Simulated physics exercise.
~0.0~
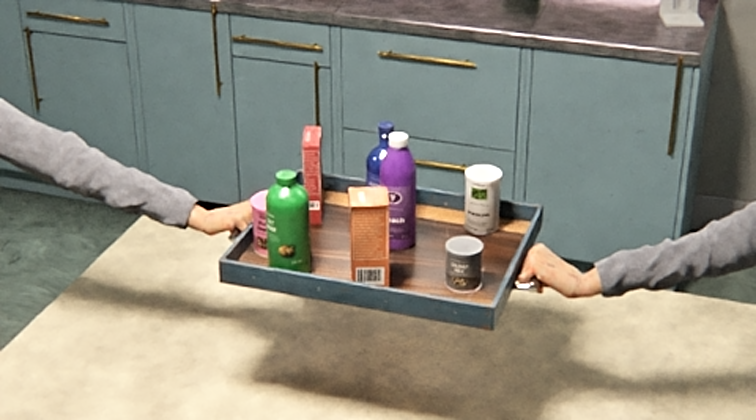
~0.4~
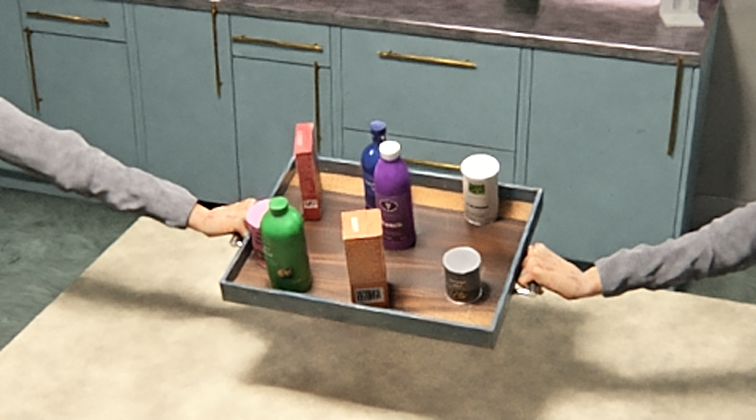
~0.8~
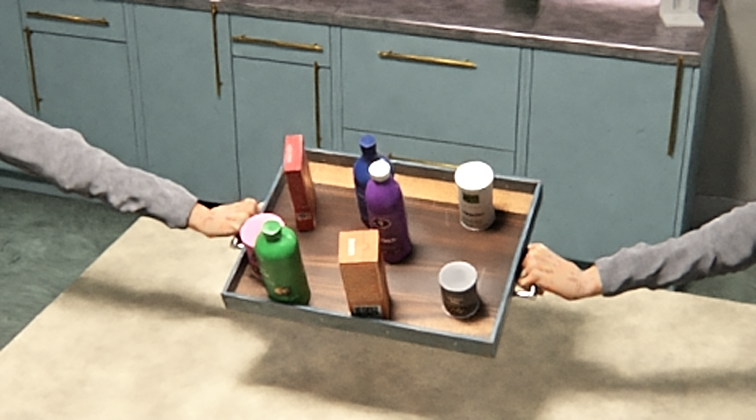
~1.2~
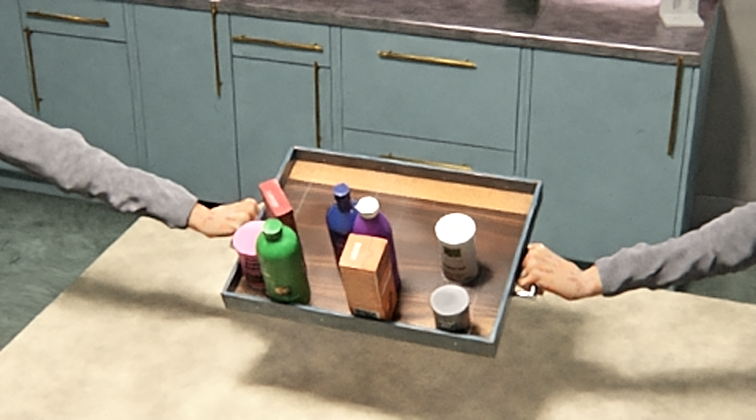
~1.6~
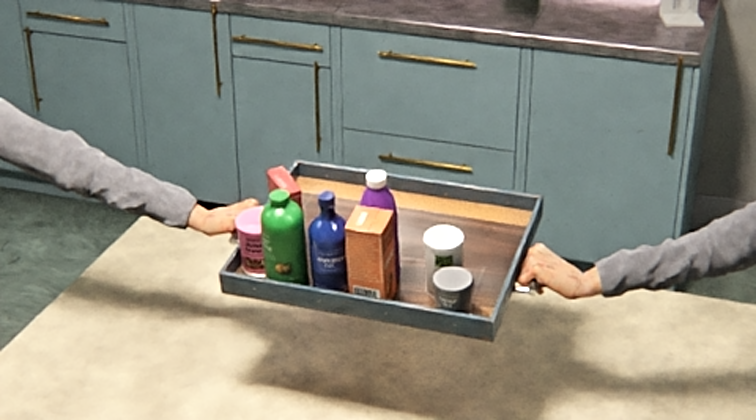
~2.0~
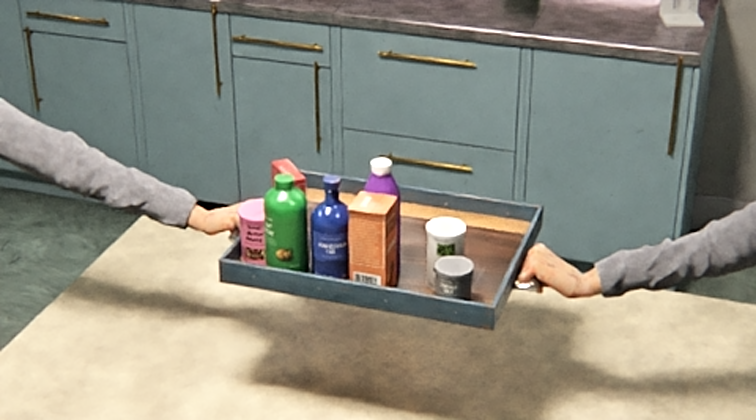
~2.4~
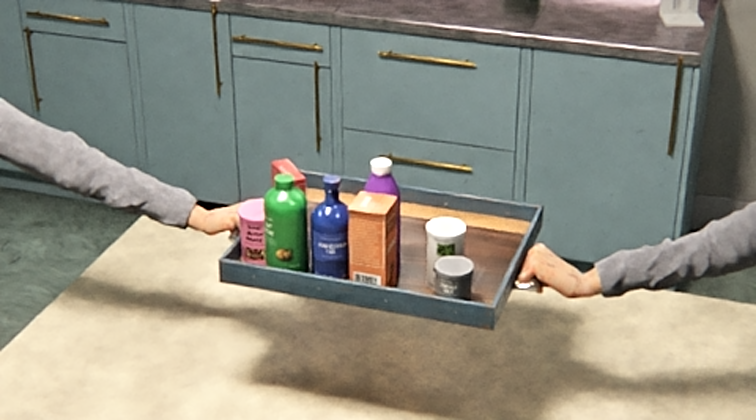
In a kitchen with blue-green cabinets, two hands hold a rimmed tray of bottles, cartons and tins above a pale countertop. The hands tip the tray so its near edge drops, and the items begin to lean. As it stays tilted, the blue bottle, purple bottle, red packet and white tin slide toward the near side, bunching up around the orange carton and green bottle. The hands then bring the tray back level, and the leaning items settle upright. It ends held still, with everything standing and the blue bottle now between the green bottle and orange carton.
